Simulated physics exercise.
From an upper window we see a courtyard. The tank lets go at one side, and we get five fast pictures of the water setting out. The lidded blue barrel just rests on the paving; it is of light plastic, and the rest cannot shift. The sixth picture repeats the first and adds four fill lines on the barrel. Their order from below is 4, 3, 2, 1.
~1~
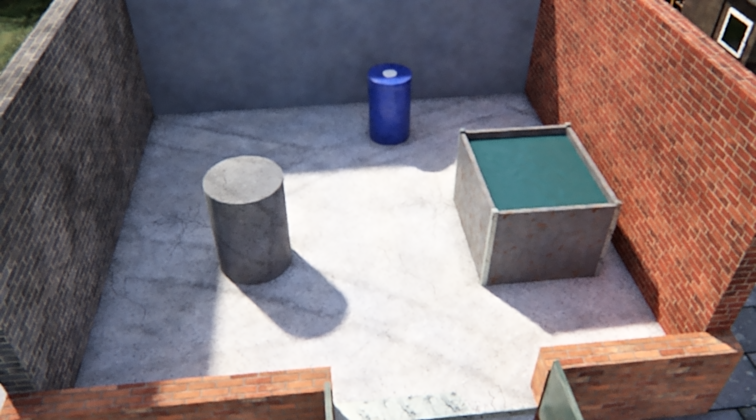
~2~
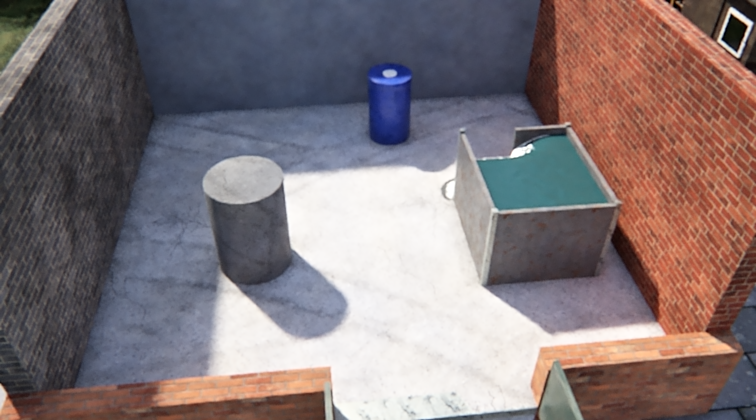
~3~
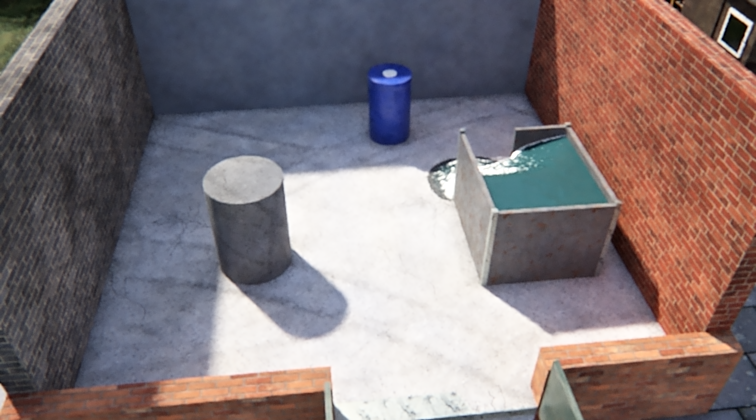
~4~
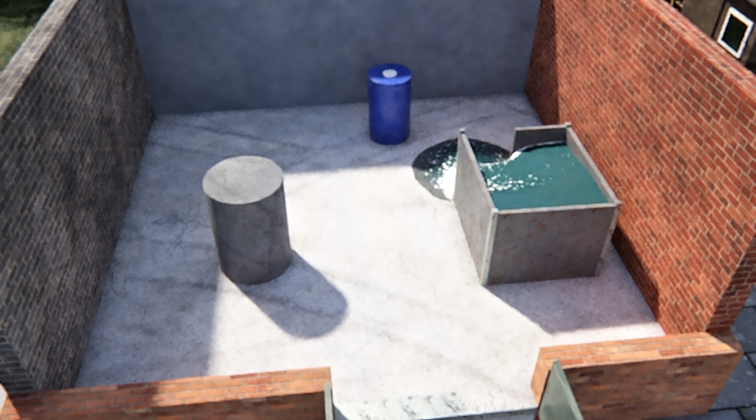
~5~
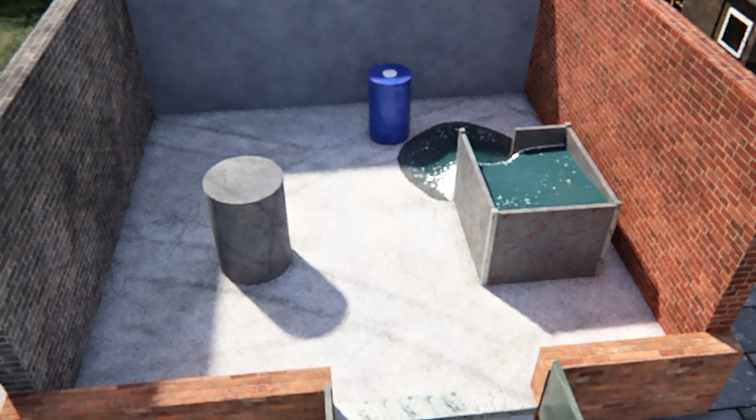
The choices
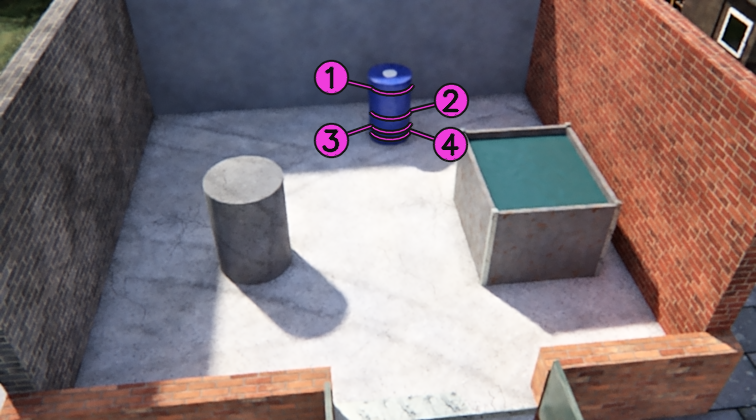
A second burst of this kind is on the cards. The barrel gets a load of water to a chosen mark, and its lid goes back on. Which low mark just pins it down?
2 will do.
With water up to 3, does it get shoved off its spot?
Yes, that goes wrong.
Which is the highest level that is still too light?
3.
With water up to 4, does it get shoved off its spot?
Yes, it does.
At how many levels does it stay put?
Two of them.
On the marked copy, 1 at (393, 93); 2 at (393, 119); 3 at (392, 132); 4 at (392, 139); from the bottom up 4, 3, 2, 1.
If 1 is chosen, it does not move.
If 2 is chosen, it does not move.
If 3 is chosen, it is pushed about its own width away.
If 4 is chosen, it is pushed about 7 times its own width away.
